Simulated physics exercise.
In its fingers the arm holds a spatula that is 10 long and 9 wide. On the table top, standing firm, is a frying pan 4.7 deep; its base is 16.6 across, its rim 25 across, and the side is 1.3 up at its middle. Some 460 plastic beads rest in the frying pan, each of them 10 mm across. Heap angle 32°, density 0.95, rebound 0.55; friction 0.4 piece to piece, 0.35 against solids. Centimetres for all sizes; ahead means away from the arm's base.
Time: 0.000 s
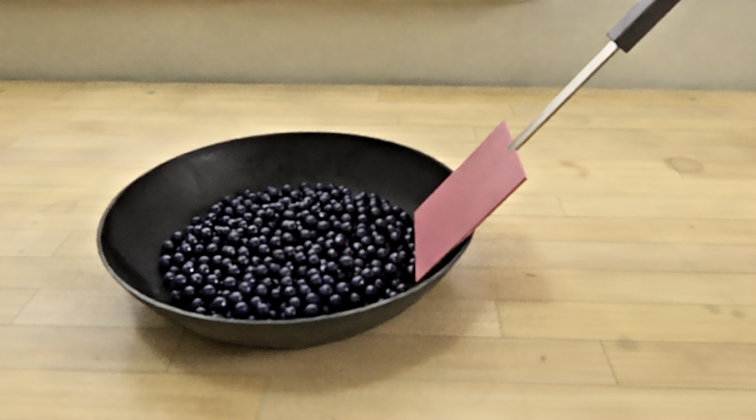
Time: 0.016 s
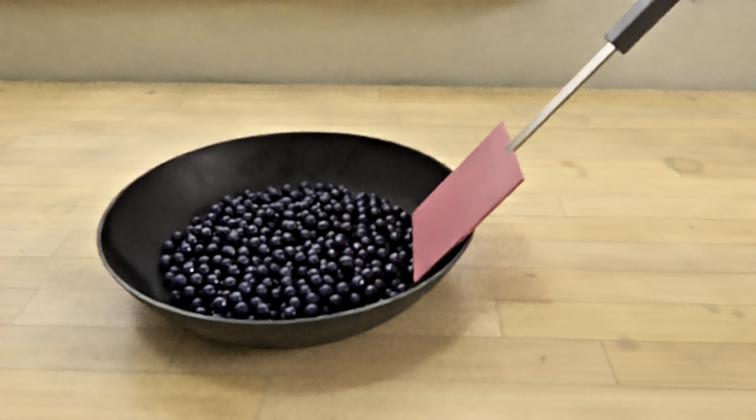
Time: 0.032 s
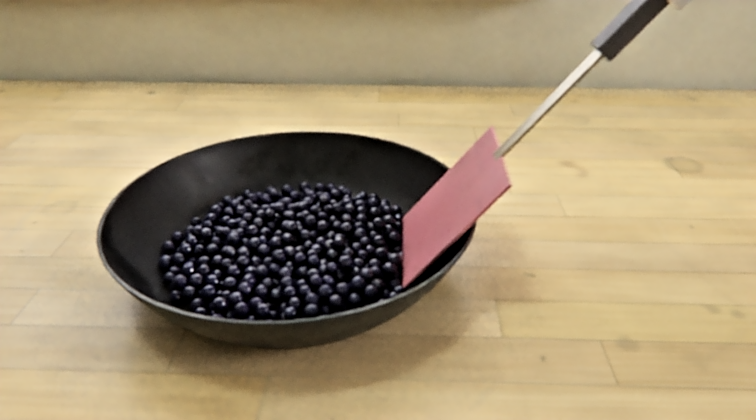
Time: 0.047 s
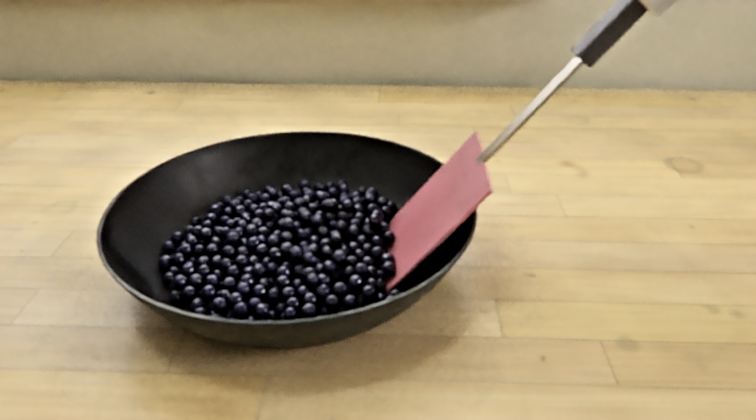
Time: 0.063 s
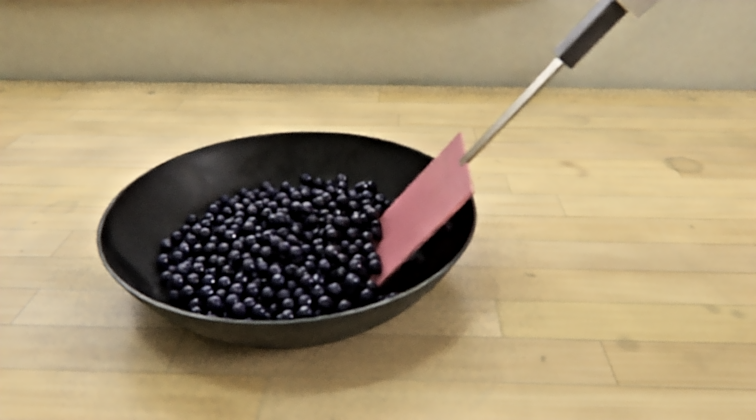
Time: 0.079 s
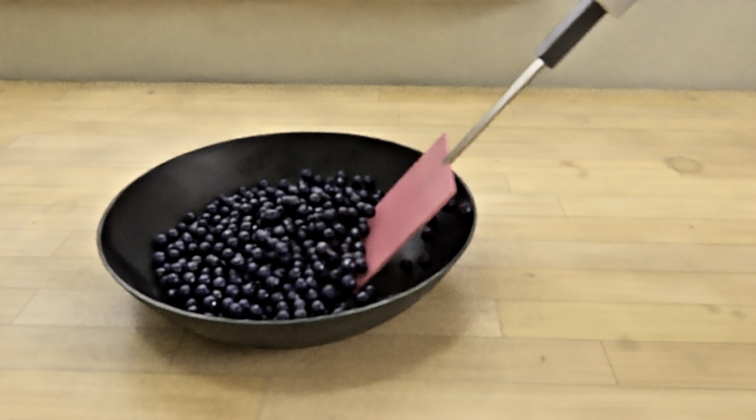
A pale wooden table top against a plain light wall is seen from slightly above by a still camera. A black frying pan holding a heap of small, shiny dark beads sits left of centre, with a pink spatula on a metal shaft and dark grey handle at its right side. The spatula slides leftward into the pan, pushing the beads into a slightly higher heap, while a few lie behind the blade.
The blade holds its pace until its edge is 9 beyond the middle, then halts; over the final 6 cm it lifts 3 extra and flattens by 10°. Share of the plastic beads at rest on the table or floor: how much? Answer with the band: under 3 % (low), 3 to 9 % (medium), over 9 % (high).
High, over 9 %.
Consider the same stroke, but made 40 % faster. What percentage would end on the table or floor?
In that case, close to 25 per cent.
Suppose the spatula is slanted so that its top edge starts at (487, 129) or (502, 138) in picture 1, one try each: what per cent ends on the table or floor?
Some 20 and 20 per cent.
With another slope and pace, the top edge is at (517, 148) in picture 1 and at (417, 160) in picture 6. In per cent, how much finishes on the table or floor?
Near 30 in a hundred.
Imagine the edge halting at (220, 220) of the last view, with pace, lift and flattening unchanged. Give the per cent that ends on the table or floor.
Close to 0 per cent finishes on the table or floor.
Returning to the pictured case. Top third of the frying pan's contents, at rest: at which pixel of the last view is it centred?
Look near (201, 236).
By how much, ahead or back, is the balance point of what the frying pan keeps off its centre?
Ahead of centre, roughly 4.0 centimetres.
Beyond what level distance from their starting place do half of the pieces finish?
Distance: Around 4 cm.
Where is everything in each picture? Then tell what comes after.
The first picture shows the spatula top edge at (515, 146), sloping 52°; upper third of the load around (300, 240), from x 165 to 415, top at y 190; 464 in the frying pan.
The second picture shows the spatula top edge at (513, 148), sloping 52°; upper third of the load around (300, 240), from x 165 to 415, top at y 190.
The third picture shows the spatula top edge at (501, 153), sloping 52°; upper third of the load around (304, 239), from x 165 to 415, top at y 190.
The fourth picture shows the spatula top edge at (484, 158), sloping 52°; upper third of the load around (308, 237), from x 165 to 425, top at y 185.
The fifth picture shows the spatula top edge at (466, 159), sloping 52°; upper third of the load around (305, 235), from x 165 to 450, top at y 180.
The sixth picture shows the spatula top edge at (449, 159), sloping 52°; upper third of the load around (297, 236), from x 160 to 465, top at y 175; 464 in the frying pan.
After 0.15 s, sloping 52°, highest piece 10 above the table; 462 in the frying pan, 2 on the blade or in flight.
After 0.22 s, sloping 48°, highest piece 11 above the table; 461 in the frying pan, 3 on the blade or in flight.
After 0.45 s, sloping 42°, highest piece 11 above the table; 370 in the frying pan, 79 on the table or floor, 15 on the blade or in flight.
After 1.50 s, sloping 42°, highest piece 3 above the table; 370 in the frying pan, 94 on the table or floor.
In the end, 370 in the frying pan, 94 on the table or floor. That is 20 % on the table or floor.
